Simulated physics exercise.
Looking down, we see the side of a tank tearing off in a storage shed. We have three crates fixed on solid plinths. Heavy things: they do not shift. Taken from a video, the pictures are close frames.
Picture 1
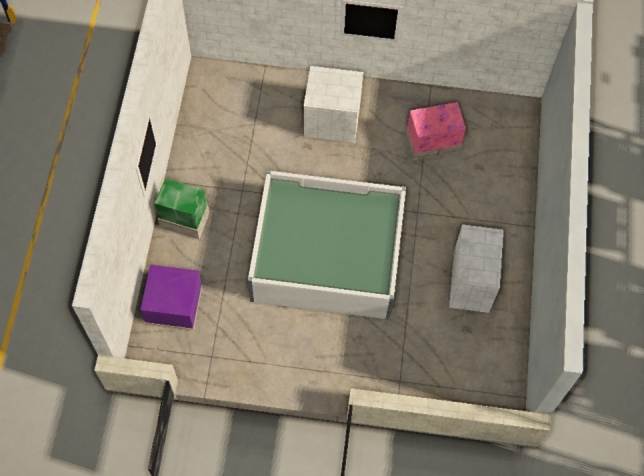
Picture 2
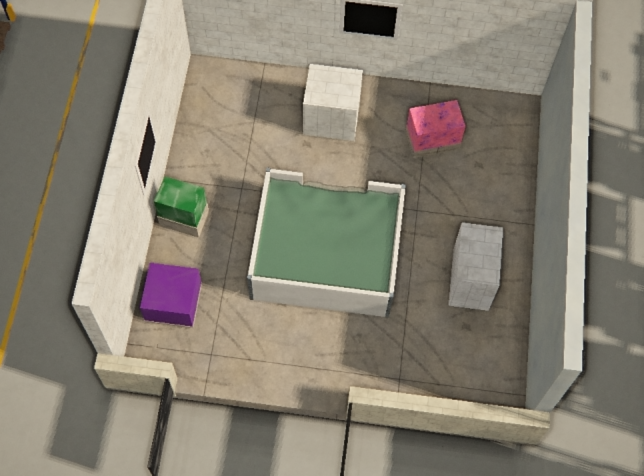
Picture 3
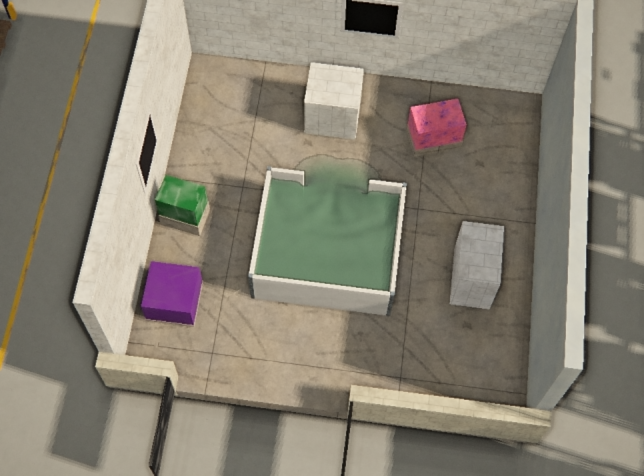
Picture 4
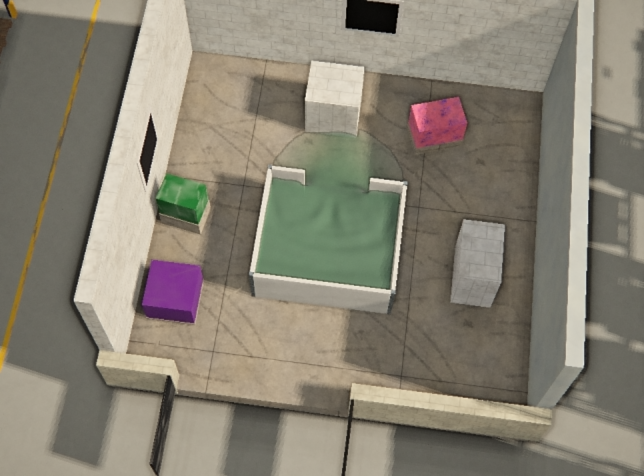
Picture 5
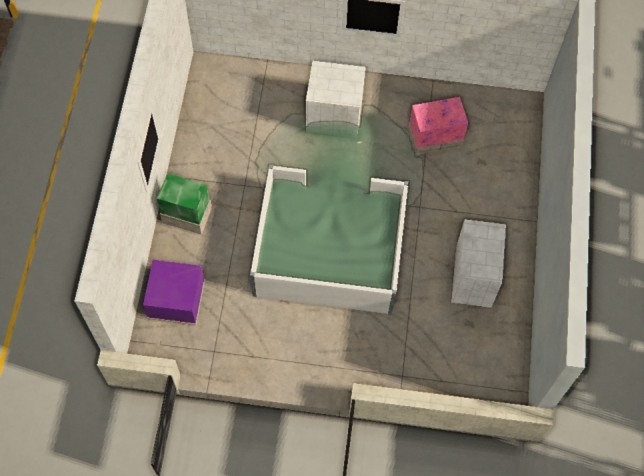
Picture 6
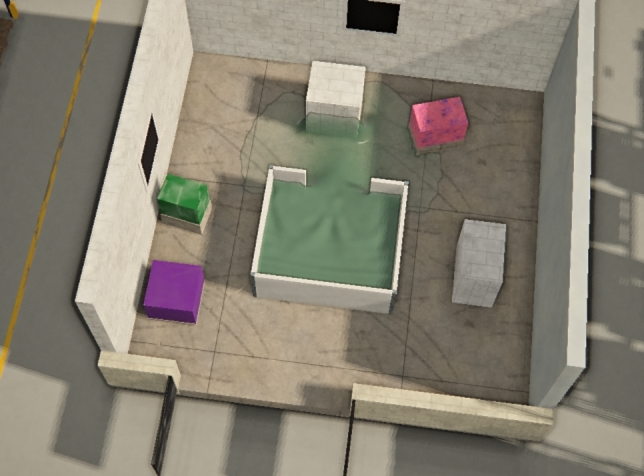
Part of the far wall of a white tank of green liquid opens, and the liquid pours out through the gap, spreading across the floor around the white block while the surrounding coloured and grey blocks stay still.
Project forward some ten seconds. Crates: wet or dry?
My prediction: The pink crate will have water on it; the purple crate will have water on it; the green crate will have no water on it.
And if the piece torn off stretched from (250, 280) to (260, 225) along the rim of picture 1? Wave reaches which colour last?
The pink crate.
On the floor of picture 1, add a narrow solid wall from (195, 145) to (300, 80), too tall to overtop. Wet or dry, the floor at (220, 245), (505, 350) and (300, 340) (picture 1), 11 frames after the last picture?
One by one: Spared, spared, spared.
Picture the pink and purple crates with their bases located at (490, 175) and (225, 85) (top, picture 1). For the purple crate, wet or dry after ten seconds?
As for the purple one, it is dampened.
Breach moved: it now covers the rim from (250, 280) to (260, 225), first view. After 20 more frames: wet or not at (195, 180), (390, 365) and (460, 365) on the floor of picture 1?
Well, the first one's sodden, the second's left untouched, and the third's left untouched.
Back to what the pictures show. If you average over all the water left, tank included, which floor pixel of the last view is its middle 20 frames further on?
Around pixel (334, 178).
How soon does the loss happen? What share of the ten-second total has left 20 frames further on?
About 0 per cent.
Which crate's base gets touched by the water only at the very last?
The purple-painted one.
A moment on, water covers 25 % of the floor; the pink crate water round its plinth, the purple crate not reached, the green crate not reached.
Next, water covers 45 % of the floor; the pink crate water round its plinth, the purple crate not reached, the green crate water round its plinth.
Then, water covers 60 % of the floor; the pink crate water round its plinth, the purple crate water round its plinth, the green crate water round its plinth.
Later, water covers 90 % of the floor; the pink crate water round its plinth, the purple crate water round its plinth, the green crate water round its plinth.
In the end, water covers 100 % of the floor; the pink crate was topped, the purple crate was topped, the green crate stayed above the water.
